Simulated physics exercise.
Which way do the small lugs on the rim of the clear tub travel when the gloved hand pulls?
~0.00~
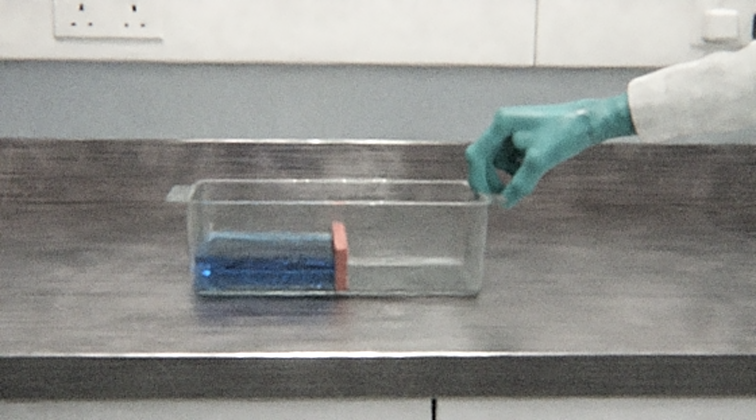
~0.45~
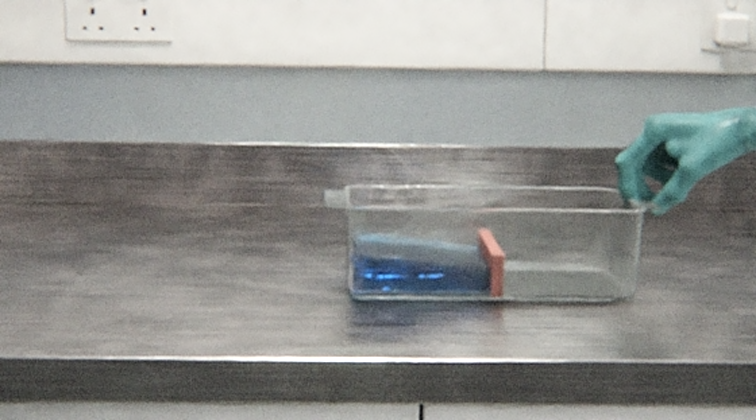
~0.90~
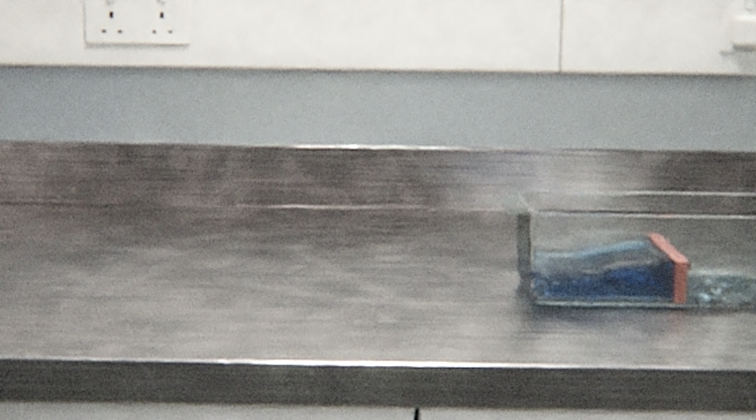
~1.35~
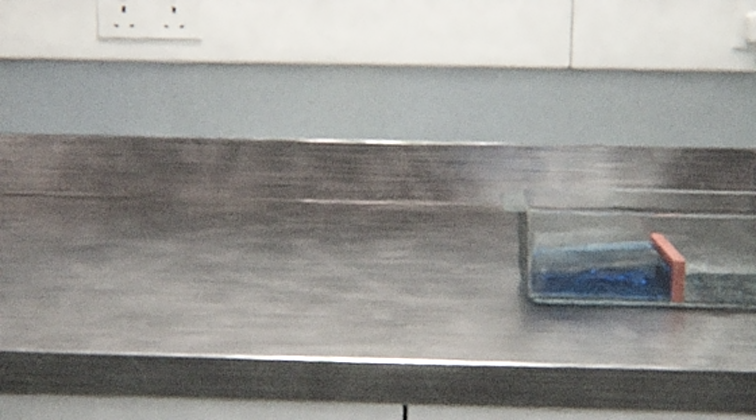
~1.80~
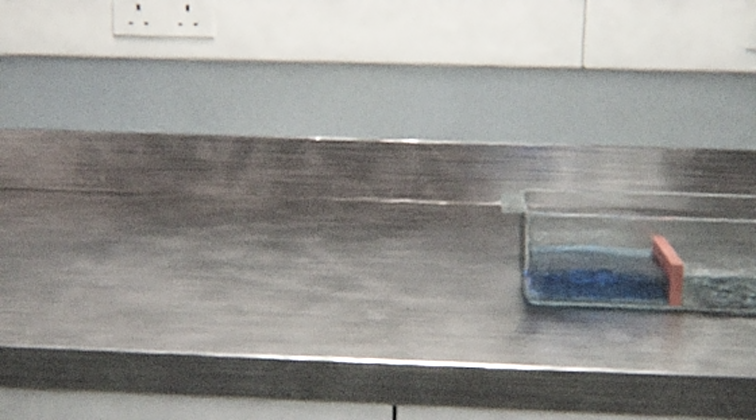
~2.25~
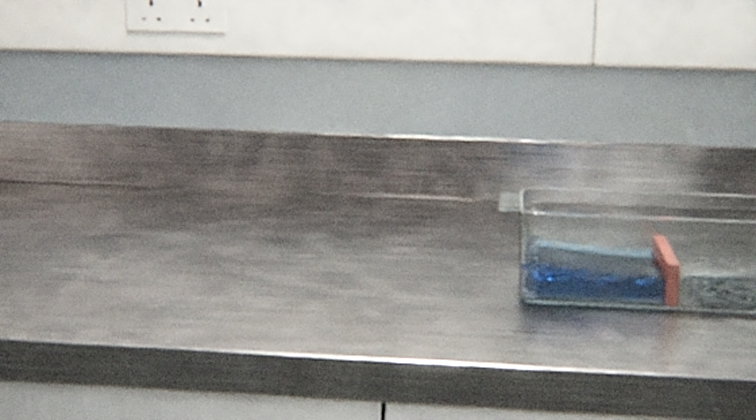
The lugs move to the right, together with the tub.
